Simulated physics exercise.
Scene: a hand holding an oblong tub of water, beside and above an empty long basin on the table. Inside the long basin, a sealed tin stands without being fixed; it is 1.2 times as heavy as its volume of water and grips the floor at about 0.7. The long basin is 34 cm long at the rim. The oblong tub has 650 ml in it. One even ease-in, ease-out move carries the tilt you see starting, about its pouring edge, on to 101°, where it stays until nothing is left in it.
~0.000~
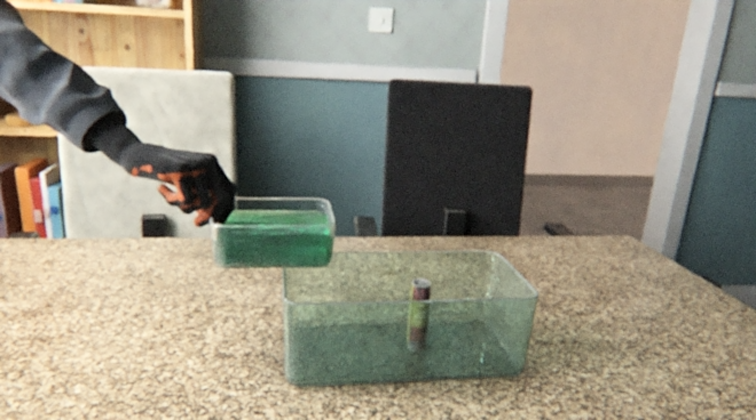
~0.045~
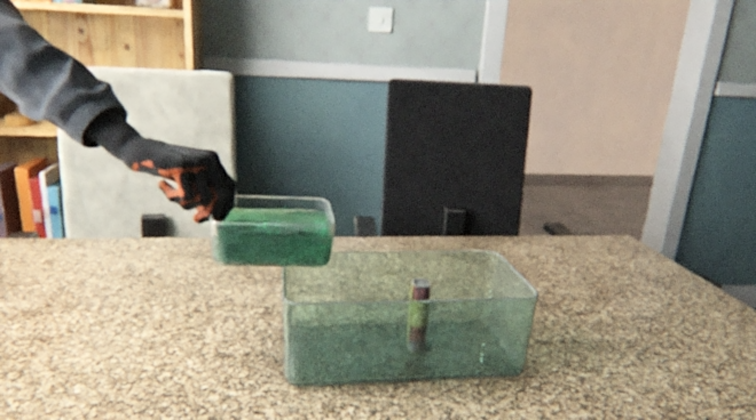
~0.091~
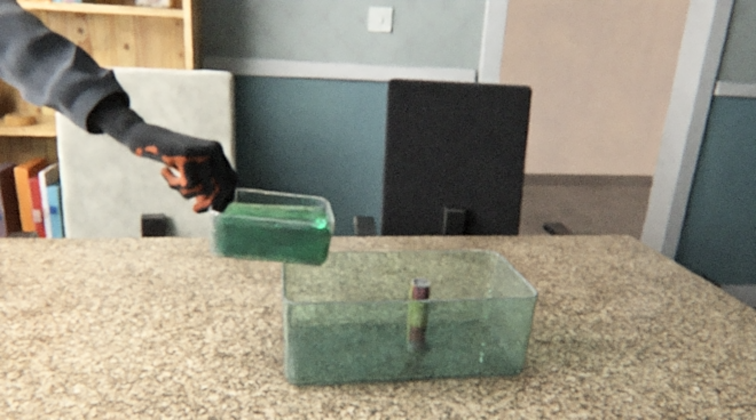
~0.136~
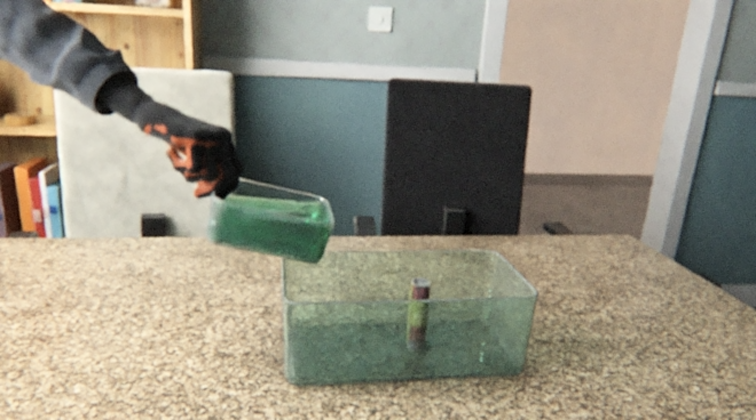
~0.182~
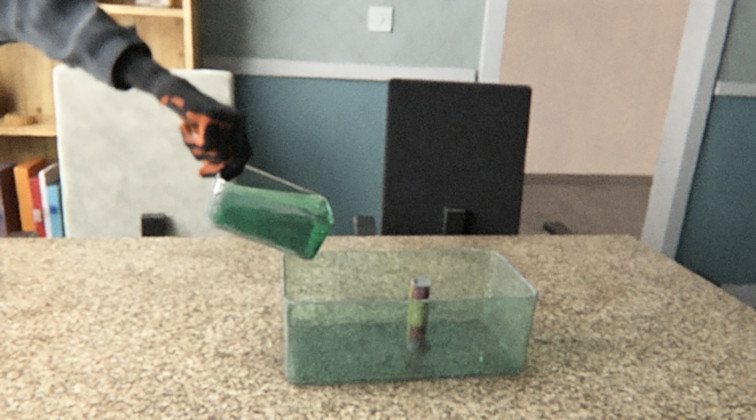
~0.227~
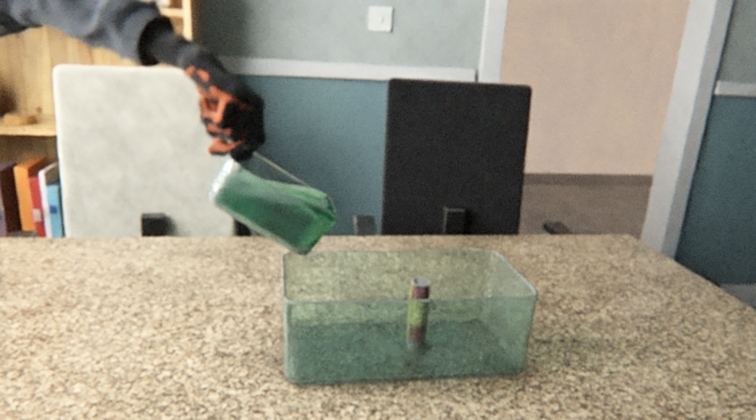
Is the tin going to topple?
Yes.
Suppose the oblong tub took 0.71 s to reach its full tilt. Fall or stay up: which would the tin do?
In that case the tin overturns.
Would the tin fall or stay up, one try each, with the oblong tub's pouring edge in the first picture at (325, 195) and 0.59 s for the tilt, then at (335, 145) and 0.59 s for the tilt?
Trial 1 - tin tips; trial 2 - tin stays standing.
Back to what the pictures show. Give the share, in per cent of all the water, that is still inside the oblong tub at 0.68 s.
1 per cent or thereabouts.
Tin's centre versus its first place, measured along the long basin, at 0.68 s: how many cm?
Around 3 centimetres.
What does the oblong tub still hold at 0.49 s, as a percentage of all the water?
Near 20 in a hundred.
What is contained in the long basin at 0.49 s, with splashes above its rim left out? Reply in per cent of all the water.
I reckon close to 20 percent of it.
By 0.49 s the tilt is 93° and 20 per cent is still to pour; the tin stands where it began.
By 0.68 s the tilt is 101° and 1 per cent is still to pour; the tin leans 28°.
By 0.87 s the tilt is 101° and 0 per cent is still to pour; the tin lies on its side.
By 1.09 s the tilt is 101° and 0 per cent is still to pour; the tin lies on its side.
At rest the tin lies on its side.
